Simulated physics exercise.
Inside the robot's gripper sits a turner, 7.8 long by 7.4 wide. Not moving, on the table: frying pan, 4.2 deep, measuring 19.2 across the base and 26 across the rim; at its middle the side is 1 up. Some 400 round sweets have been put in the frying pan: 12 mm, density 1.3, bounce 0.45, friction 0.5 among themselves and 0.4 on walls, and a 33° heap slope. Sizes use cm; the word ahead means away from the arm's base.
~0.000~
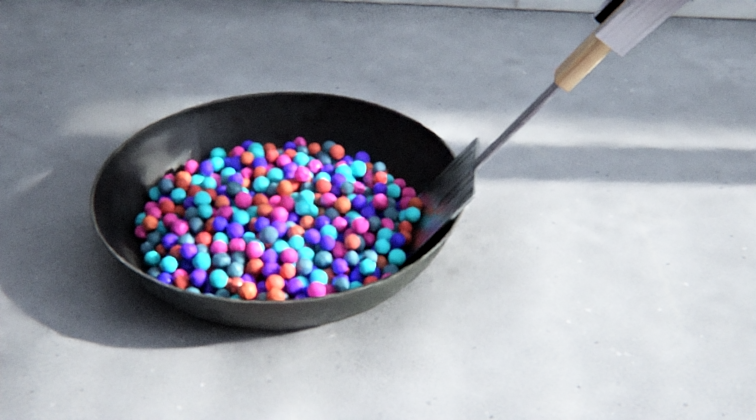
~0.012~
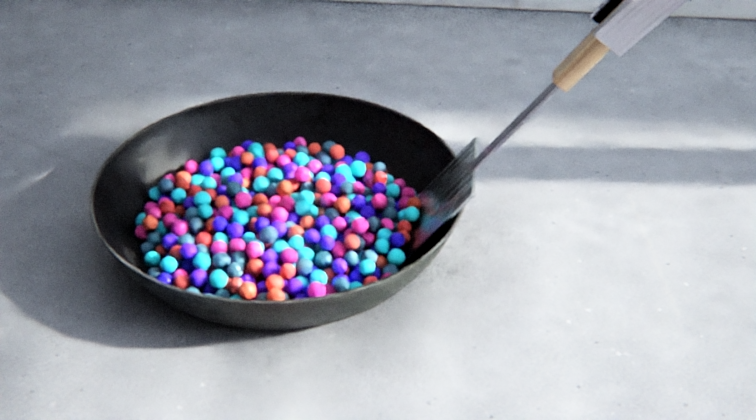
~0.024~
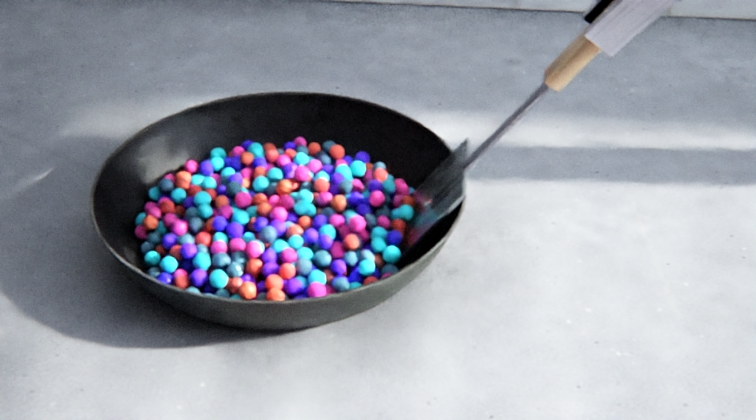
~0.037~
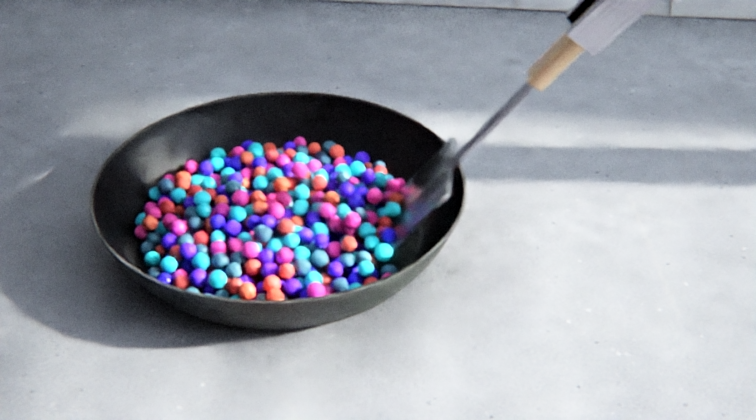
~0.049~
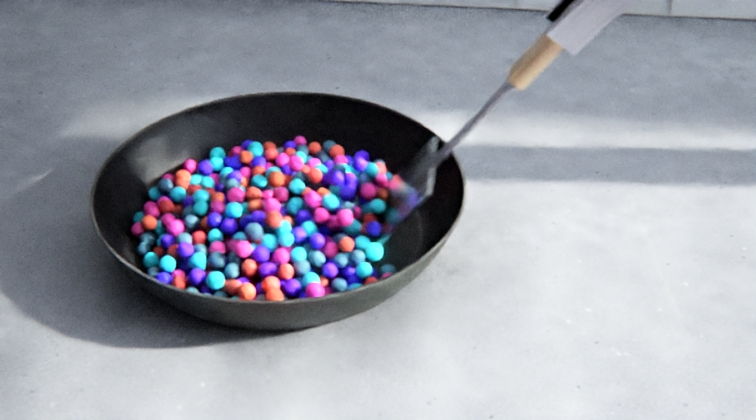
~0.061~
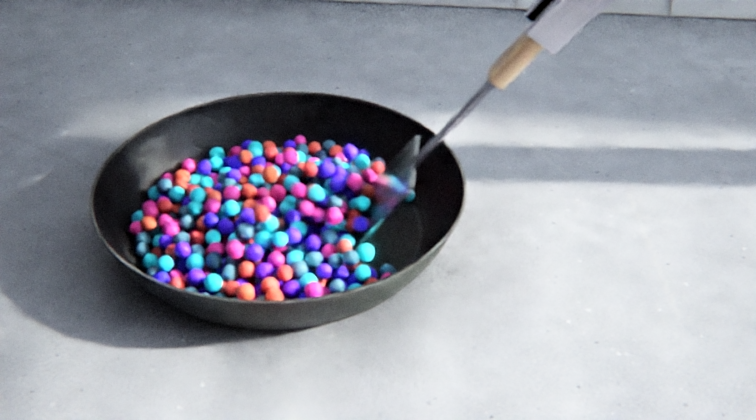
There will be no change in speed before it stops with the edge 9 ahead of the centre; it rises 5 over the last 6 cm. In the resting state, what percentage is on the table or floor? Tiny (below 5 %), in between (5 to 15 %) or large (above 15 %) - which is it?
Large, so above 15 %.
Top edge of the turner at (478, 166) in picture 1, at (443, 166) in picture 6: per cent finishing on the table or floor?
Close to 10 in a hundred.
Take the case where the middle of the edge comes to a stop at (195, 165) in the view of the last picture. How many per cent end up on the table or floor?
My guess is roughly 15 percent.
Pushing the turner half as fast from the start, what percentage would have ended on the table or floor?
Roughly 10 in a hundred.
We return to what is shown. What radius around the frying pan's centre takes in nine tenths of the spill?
About 75 cm.
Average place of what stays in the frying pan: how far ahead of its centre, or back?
Offset forward: Around 3.5 cm.
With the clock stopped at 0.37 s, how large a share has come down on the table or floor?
Fraction noted: Close to 20 per cent.
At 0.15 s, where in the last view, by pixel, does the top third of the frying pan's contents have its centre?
Roughly pixel (213, 192).
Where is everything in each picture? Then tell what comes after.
The first frame shows turner top edge at (476, 165), sloping 53°; upper third of the load around (275, 212), from x 145 to 415, top at y 145; 403 in the frying pan.
The second frame shows turner top edge at (475, 165), sloping 53°; upper third of the load around (276, 214), from x 145 to 415, top at y 145.
The third frame shows turner top edge at (467, 165), sloping 53°; upper third of the load around (282, 213), from x 145 to 410, top at y 145.
The fourth frame shows turner top edge at (451, 165), sloping 53°; upper third of the load around (290, 210), from x 145 to 410, top at y 145.
The fifth frame shows turner top edge at (433, 164), sloping 53°; upper third of the load around (286, 208), from x 140 to 410, top at y 145.
The sixth frame shows turner top edge at (415, 163), sloping 53°; upper third of the load around (288, 205), from x 135 to 410, top at y 140; 403 in the frying pan.
After 0.11 s, sloping 53°, highest piece 7 above the table; 403 in the frying pan.
After 0.15 s, sloping 53°, highest piece 7 above the table; 403 in the frying pan.
After 0.37 s, sloping 53°, highest piece 5 above the table; 325 in the frying pan, 76 on the table or floor, 2 on the blade or in flight.
After 1.42 s, sloping 53°, highest piece 4 above the table; 325 in the frying pan, 78 on the table or floor.
At rest, 325 in the frying pan, 78 on the table or floor. That is 19 % on the table or floor.
